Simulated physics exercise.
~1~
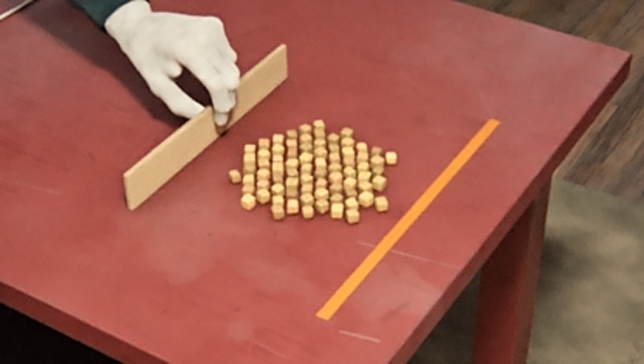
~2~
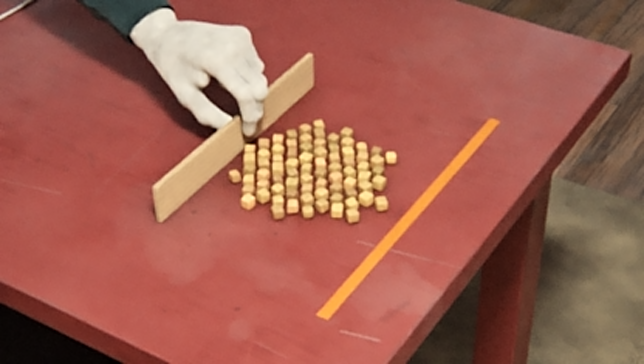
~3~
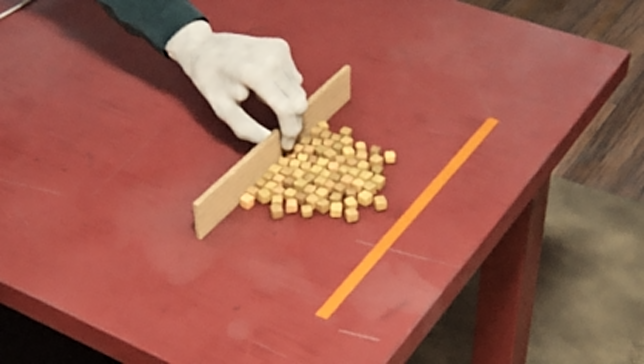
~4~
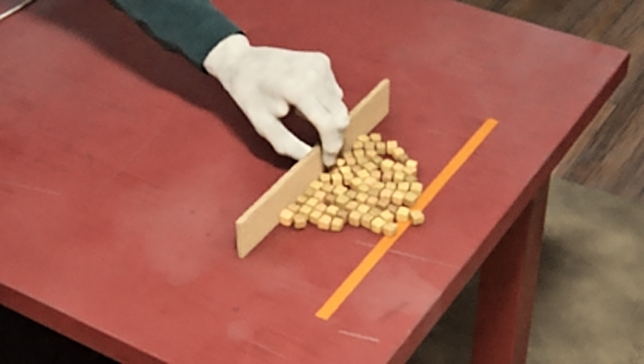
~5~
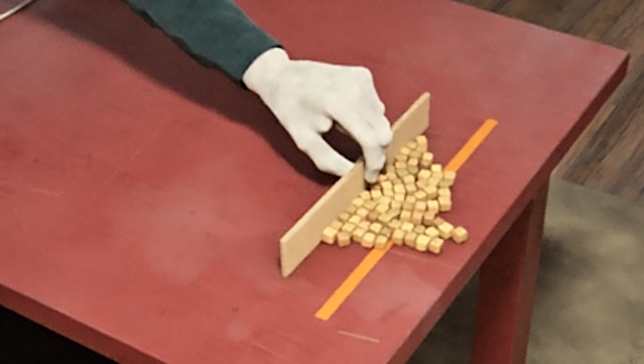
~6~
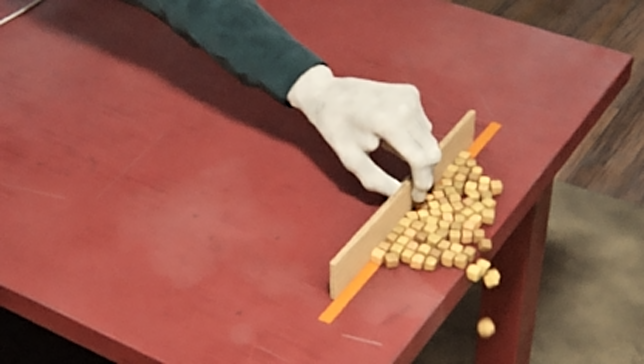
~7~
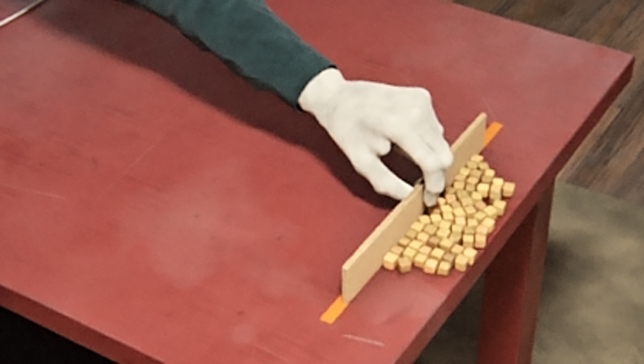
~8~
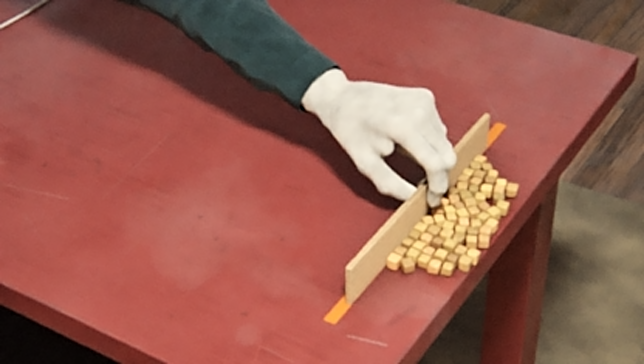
A gloved hand pushes small cubes rightward with a card, stopping after a few fall.
